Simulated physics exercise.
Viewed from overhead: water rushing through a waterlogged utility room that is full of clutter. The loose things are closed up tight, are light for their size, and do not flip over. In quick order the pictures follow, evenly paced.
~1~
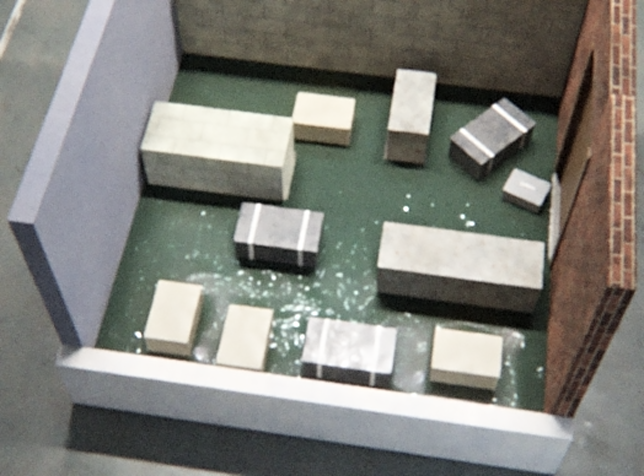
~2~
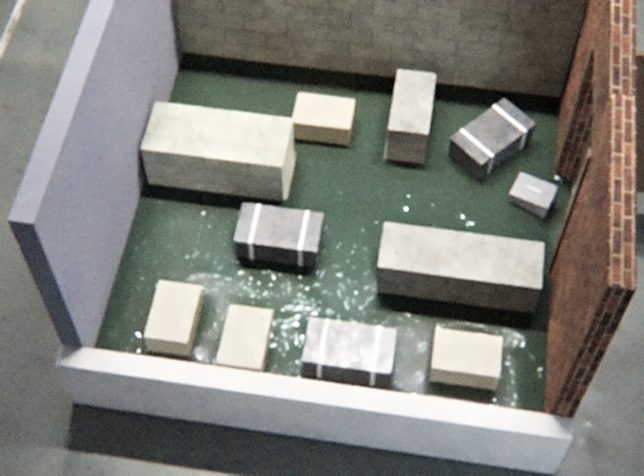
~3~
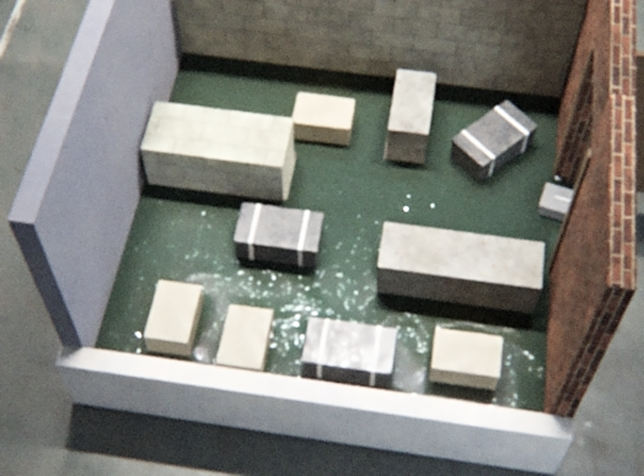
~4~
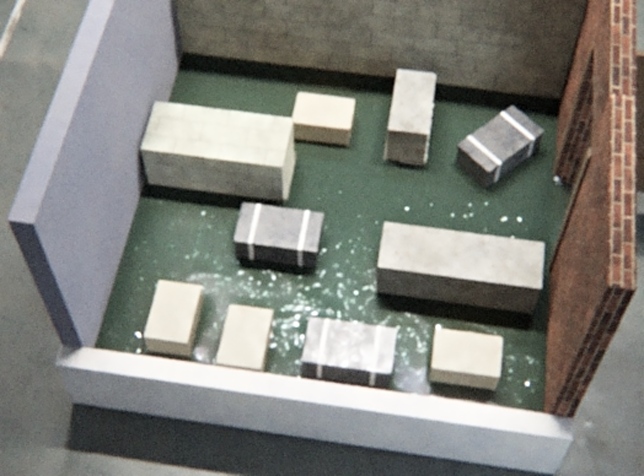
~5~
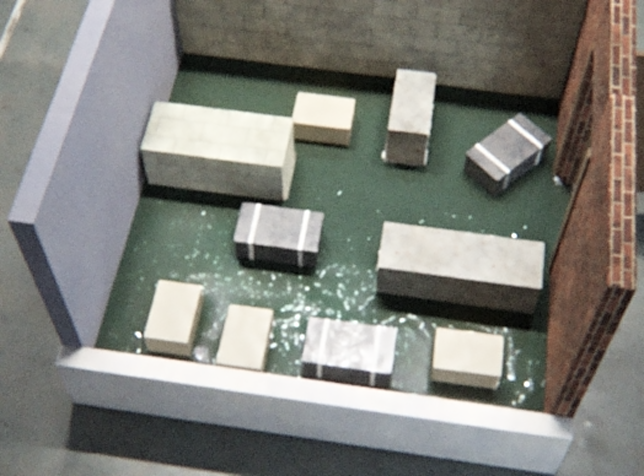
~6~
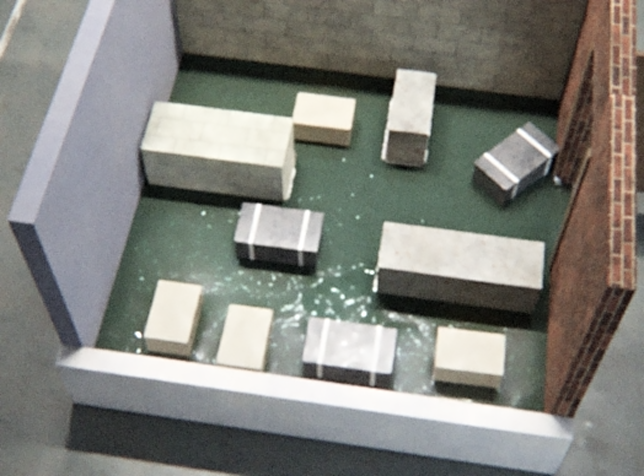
Small grey box drifting out through a gap in the brick wall, then a strapped grey trunk floating slowly after it.
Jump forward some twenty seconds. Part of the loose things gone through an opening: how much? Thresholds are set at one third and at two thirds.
In the middle third.
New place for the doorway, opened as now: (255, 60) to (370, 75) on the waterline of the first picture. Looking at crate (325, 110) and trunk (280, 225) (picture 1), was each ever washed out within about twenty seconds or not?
Going in order, the first is lost through the gap and the second is lost through the gap.
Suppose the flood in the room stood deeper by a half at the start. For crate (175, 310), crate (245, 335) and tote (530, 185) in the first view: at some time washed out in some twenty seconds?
Going through them: Never leaves, then never leaves, then leaves the room.
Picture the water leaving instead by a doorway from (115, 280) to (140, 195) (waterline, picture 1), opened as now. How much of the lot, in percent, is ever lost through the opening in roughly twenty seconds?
Near 50 percent, give or take.
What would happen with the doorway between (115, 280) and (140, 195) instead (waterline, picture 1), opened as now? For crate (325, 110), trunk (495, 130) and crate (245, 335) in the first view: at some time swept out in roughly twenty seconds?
Taking them one after another, flushed away, then held back, then flushed away.
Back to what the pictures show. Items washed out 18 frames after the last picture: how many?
That makes 2.
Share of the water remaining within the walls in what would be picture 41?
About 54 percent.
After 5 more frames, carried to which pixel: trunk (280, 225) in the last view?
It should end up around (306, 219).
A moment on, 2 of 8 are out; 6 afloat.
Next, 2 of 8 are out; 6 afloat.
Later, 3 of 8 are out; 4 afloat.
In the end, 4 of 8 are out; 3 afloat.
